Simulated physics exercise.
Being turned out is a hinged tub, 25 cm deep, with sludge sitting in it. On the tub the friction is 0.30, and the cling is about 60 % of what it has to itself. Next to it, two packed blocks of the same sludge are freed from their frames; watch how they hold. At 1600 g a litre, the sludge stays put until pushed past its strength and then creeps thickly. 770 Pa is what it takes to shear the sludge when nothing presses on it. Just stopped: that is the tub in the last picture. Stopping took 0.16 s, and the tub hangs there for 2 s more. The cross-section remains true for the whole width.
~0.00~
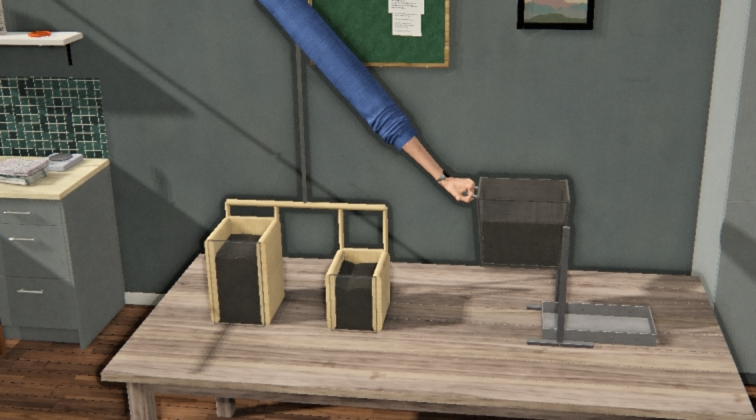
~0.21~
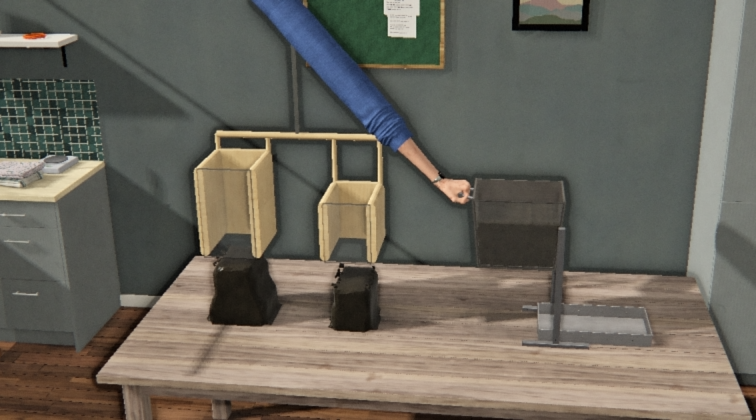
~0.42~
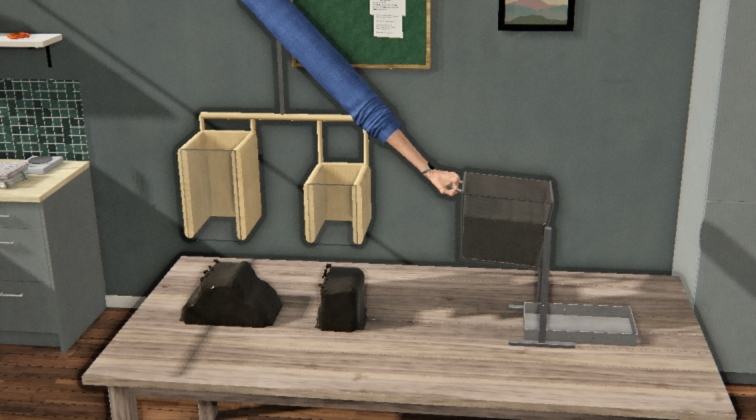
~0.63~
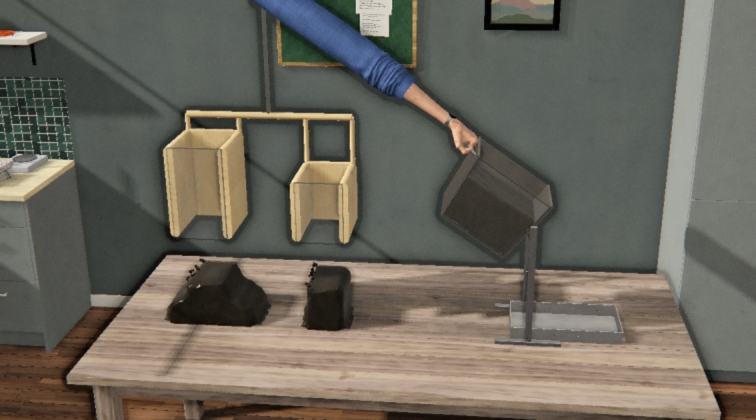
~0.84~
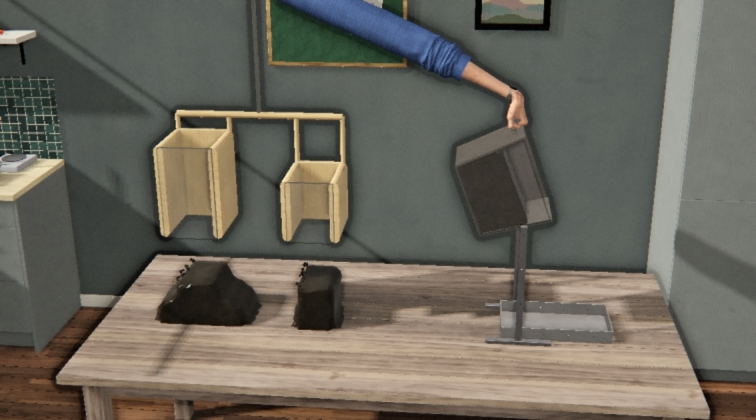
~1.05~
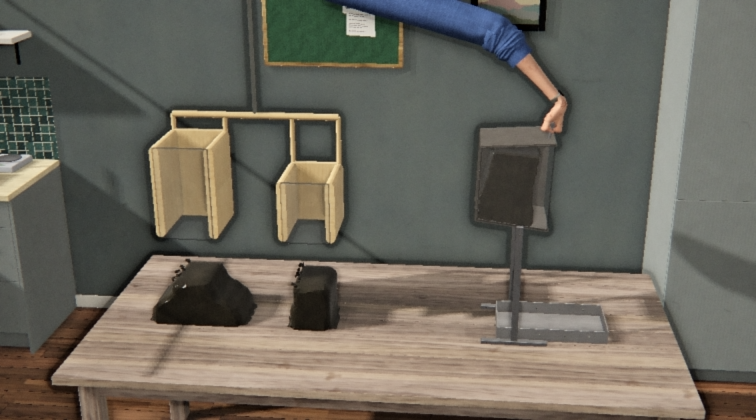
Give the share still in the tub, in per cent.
47 %.
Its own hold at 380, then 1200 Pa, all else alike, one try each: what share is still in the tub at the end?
Going in order, it's 35 % and then 65 %.
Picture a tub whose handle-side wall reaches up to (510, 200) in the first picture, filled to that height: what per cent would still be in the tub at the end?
That would leave about 100 % in the tub.
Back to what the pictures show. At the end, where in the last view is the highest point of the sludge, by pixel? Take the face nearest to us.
Highest point: Approx. (506, 196).
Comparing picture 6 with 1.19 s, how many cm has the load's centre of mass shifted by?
7 cm.
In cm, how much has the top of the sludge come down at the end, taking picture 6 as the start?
About 16 cm.
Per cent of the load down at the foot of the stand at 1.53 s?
Roughly 3 per cent.
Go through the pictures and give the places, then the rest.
The first frame shows handle-side rim at (479, 198), tilt 0 degrees; top of the sludge at (554, 223); blocks stand 29 cm, 19 cm (left to right).
The second frame shows handle-side rim at (475, 200), tilt 0 degrees; top of the sludge at (549, 224); blocks stand 25 cm, 18 cm (left to right).
The third frame shows handle-side rim at (464, 193), tilt 5 degrees; top of the sludge at (469, 216); blocks stand 19 cm, 18 cm (left to right).
The fourth frame shows handle-side rim at (480, 157), tilt 35 degrees; top of the sludge at (470, 179); blocks stand 18 cm, 18 cm (left to right).
The fifth frame shows handle-side rim at (525, 140), tilt 70 degrees; top of the sludge at (501, 152); blocks stand 18 cm, 18 cm (left to right).
The sixth frame shows handle-side rim at (556, 146), tilt 92 degrees; top of the sludge at (498, 153); blocks stand 18 cm, 18 cm (left to right).
After 1.19 s, the tub is at 92 degrees and holds 94 %.
After 1.36 s, the tub is at 92 degrees and holds 57 %.
After 1.53 s, the tub is at 92 degrees and holds 47 %.
After 1.70 s, the tub is at 92 degrees and holds 47 %.
After 3.05 s, at the end, the tub is at 92 degrees and holds 47 %.
